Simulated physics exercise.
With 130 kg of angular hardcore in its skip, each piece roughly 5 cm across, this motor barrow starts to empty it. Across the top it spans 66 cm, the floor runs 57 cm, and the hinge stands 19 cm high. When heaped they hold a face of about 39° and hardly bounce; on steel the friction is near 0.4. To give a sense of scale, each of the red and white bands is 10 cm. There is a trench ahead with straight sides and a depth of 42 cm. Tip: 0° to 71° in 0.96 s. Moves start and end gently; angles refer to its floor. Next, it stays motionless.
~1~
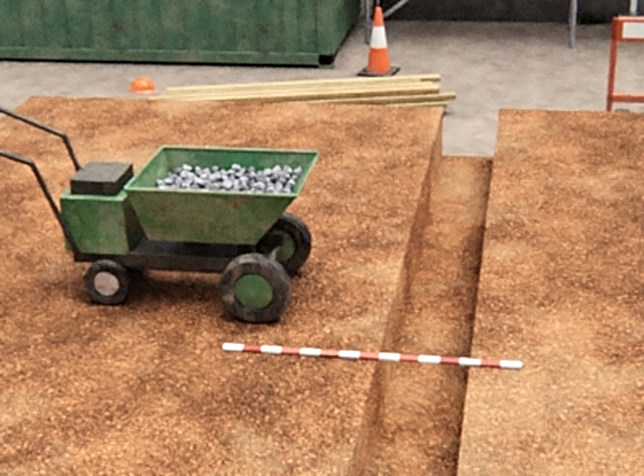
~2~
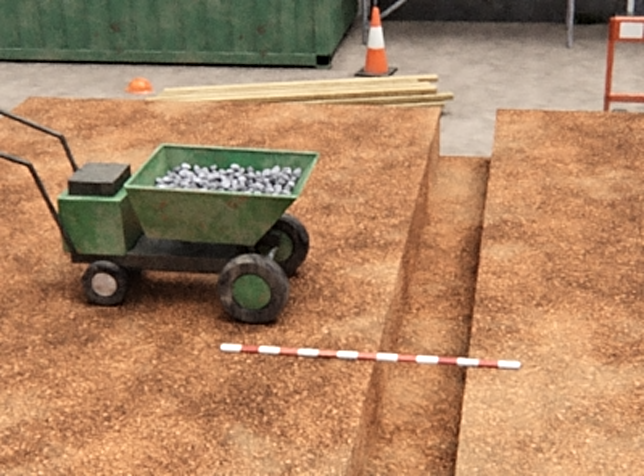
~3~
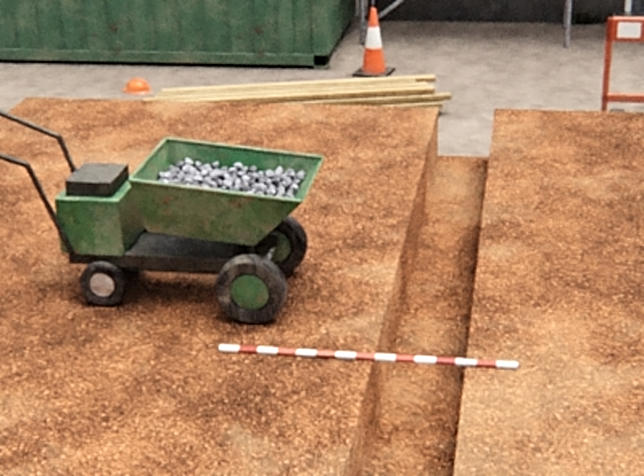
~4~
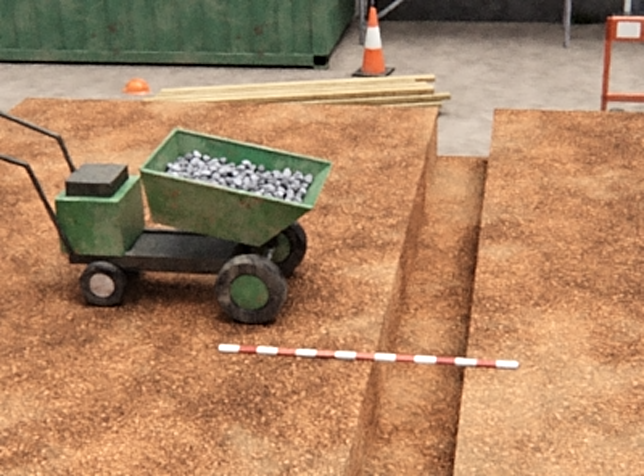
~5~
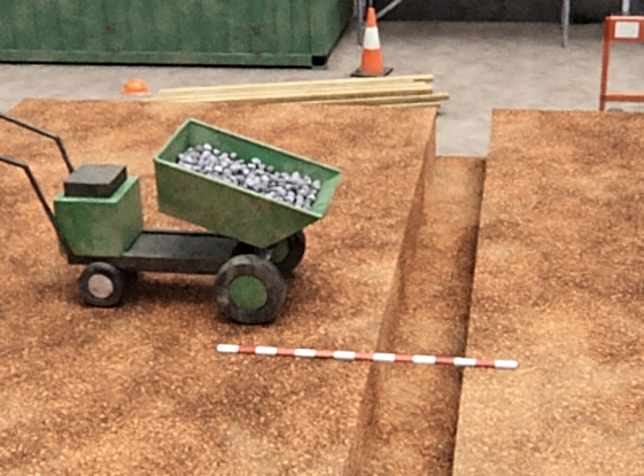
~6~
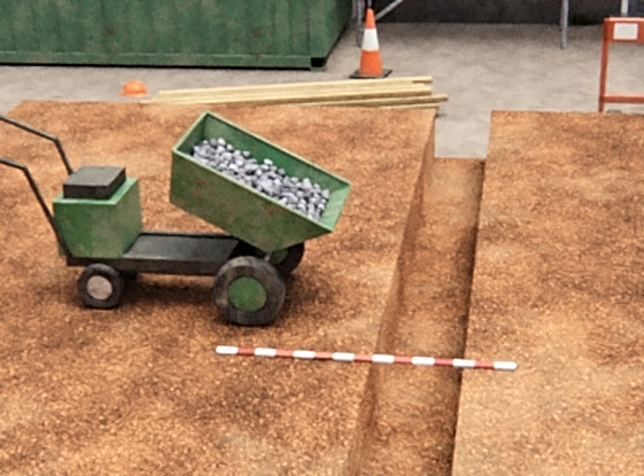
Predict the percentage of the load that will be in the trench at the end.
Predicted: Roughly 88 %.
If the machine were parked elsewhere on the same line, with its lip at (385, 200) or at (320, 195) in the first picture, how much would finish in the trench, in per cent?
Near 55 per cent from the first place, 95 from the second.
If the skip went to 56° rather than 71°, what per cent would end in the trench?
Roughly 20% would end there.
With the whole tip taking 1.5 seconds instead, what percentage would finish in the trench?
My guess is near 90 percent.
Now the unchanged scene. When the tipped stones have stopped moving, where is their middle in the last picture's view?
About (422, 360).
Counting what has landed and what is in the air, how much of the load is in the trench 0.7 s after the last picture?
Some 15 per cent.
Then, 0.3 s after the last picture the floor is at 60°, 100 % in the skip; the foremost stones are at (357, 264).
Then, 0.7 s after the last picture the floor is at 71°, 82 % in the skip, 3 % short of the trench, 15 % in the trench; the foremost stones are at (425, 340).
Then, 1.0 s after the last picture the floor is at 71°, 42 % in the skip, 3 % short of the trench, 55 % in the trench; the foremost stones are at (462, 387).
Then, 3.0 s after the last picture the floor is at 71°, 5 % in the skip, 7 % short of the trench, 88 % in the trench; the foremost stones are at (465, 370).
